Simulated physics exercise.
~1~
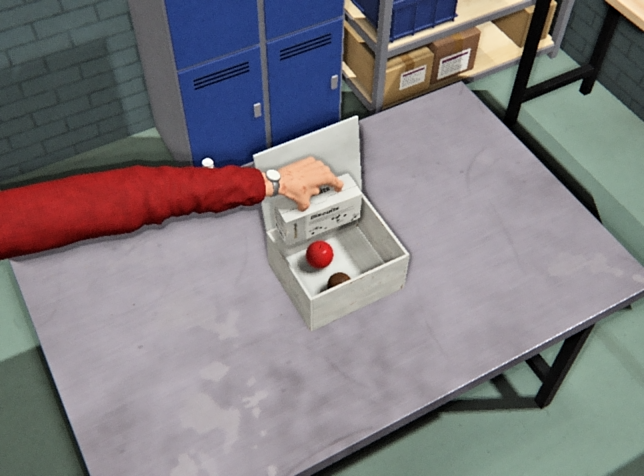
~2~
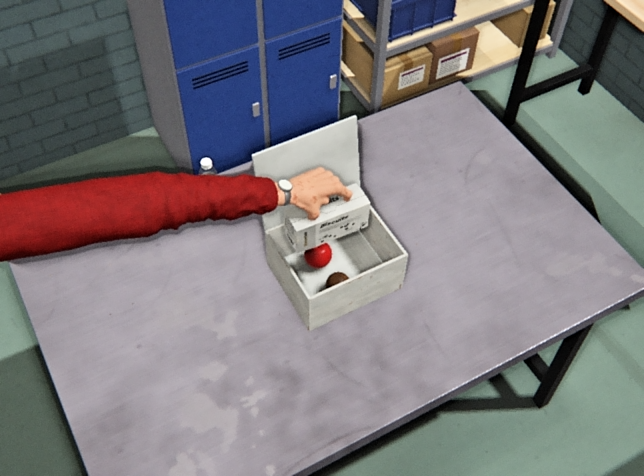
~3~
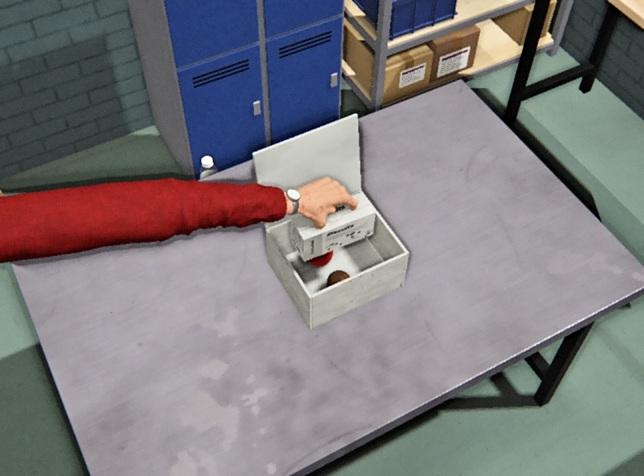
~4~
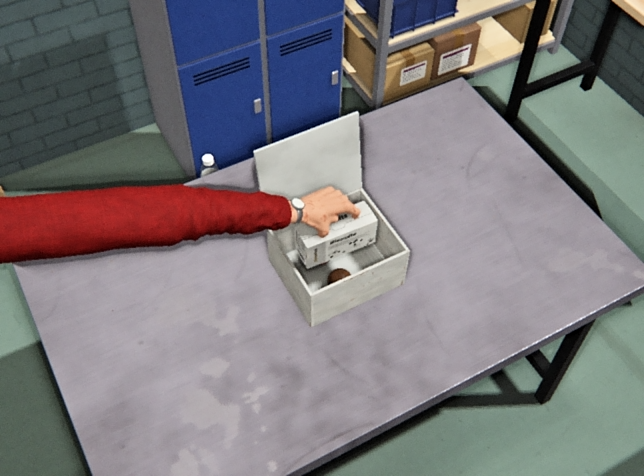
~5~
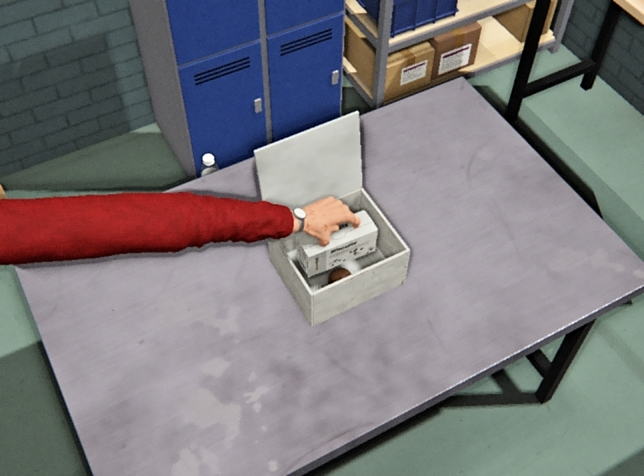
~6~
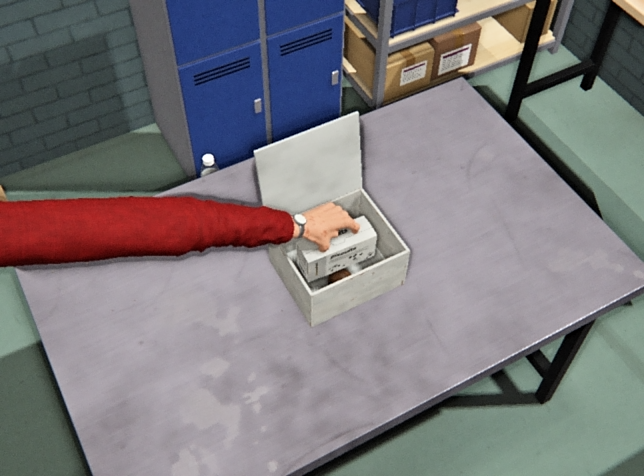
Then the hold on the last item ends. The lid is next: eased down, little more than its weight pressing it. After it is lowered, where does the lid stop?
It stops flat on the box.
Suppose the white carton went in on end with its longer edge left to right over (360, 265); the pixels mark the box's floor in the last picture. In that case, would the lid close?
Result: Lid not shut.
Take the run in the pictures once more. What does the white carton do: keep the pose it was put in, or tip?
In the end, it keeps its orientation.
Then, 0.40 s after the last picture, white carton tipped 31° from how it was near (332, 256); brown ball rolled a little; red apple rolled a little.
Then, 1.50 s after the last picture, lid 68° above the rim; white carton slid a little near (335, 265); brown ball rolled a little; red apple rolled a little.
Then, 1.90 s after the last picture, lid 18° above the rim; white carton slid a little near (335, 265); brown ball rolled a little; red apple rolled a little.
At rest, lid shut; moved from the start, white carton; the other 2 in place. Seen from the same camera at the end, white carton near (335, 265).
